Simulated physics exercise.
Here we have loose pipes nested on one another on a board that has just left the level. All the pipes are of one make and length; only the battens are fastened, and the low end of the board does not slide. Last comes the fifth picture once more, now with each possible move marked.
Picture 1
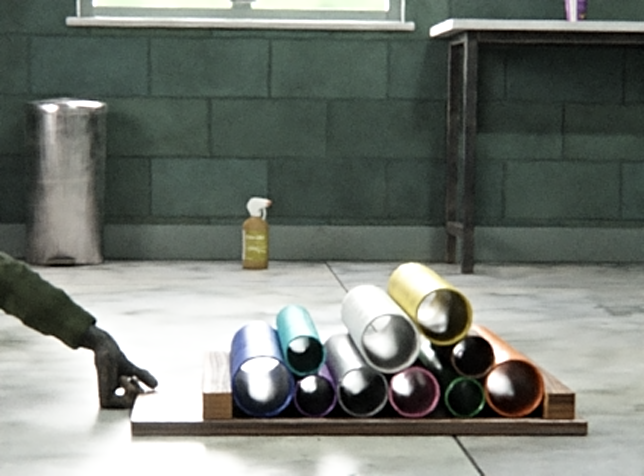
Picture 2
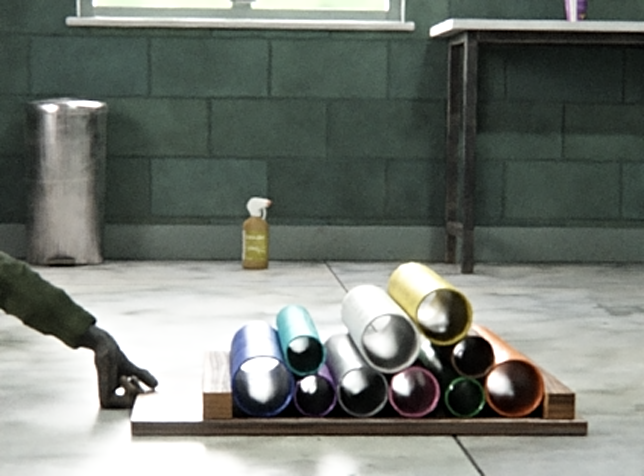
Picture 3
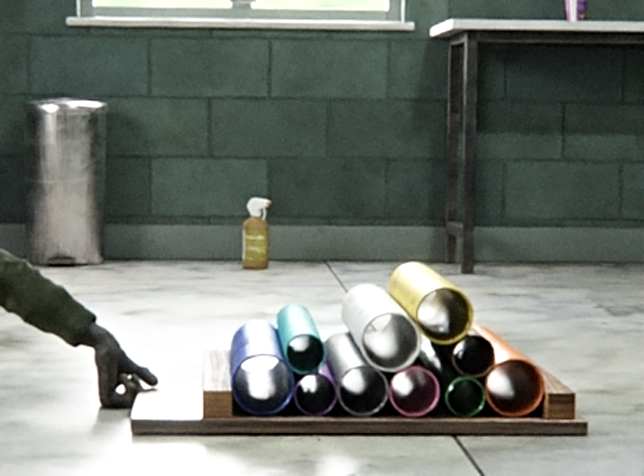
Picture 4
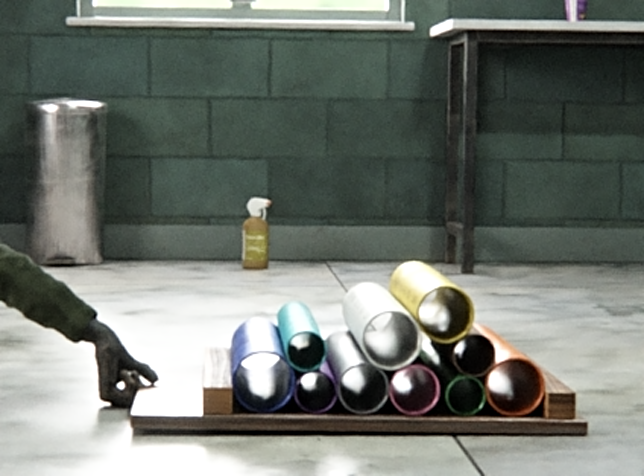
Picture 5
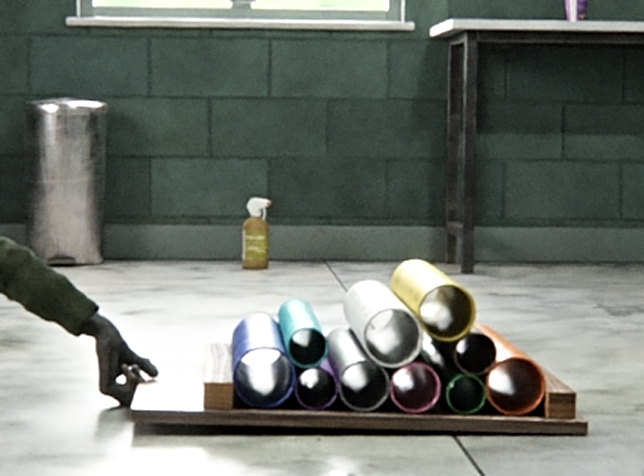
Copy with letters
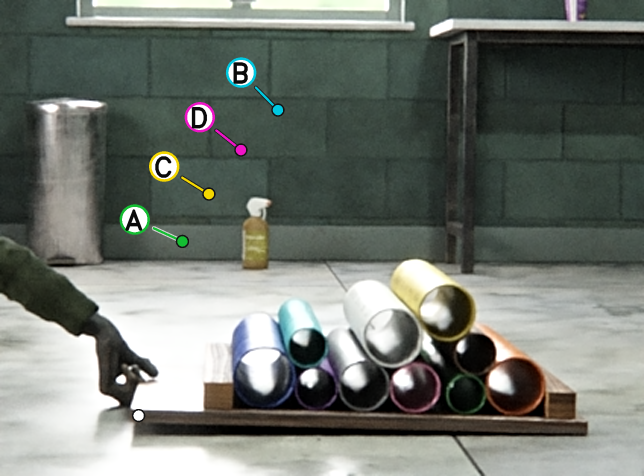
At first, a hand at the left rests its fingers at the end of a board on the floor, where colourful pipes lie stacked between two wooden battens. Then the fingers raise the left end very slightly, and the pipes barely move, keeping their stacked arrangement.
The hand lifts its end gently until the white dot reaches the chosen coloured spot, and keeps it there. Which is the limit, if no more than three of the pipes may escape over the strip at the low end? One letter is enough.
At most to D.
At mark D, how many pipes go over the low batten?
At D the number is one.
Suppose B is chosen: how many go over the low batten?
The count is four.
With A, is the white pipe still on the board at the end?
Yes, with A.
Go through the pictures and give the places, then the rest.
The first frame shows brown pipe (474, 356); turquoise pipe (305, 355); white pipe (390, 342).
The second frame shows white pipe (391, 342); yellow pipe (444, 315).
The third frame shows board (349, 388); blue pipe (264, 385); purple pipe (316, 395); brown pipe (474, 356).
The fourth frame shows board (349, 386); blue pipe (264, 382); purple pipe (316, 392).
The fifth frame shows board (350, 383); blue pipe (265, 377); purple pipe (317, 388).
On the marked copy, A at (183, 242); B at (278, 110); C at (209, 194); D at (241, 150); the white dot at (138, 415).
Taking D. A third of the way, board at 20°.
Two thirds of the way, board at 38°.
When it is over, board at 38°, one over the low batten (yellow).
As for the rest, A none over the low batten; B four over the low batten (brown, turquoise, white, yellow); C one over the low batten (yellow).
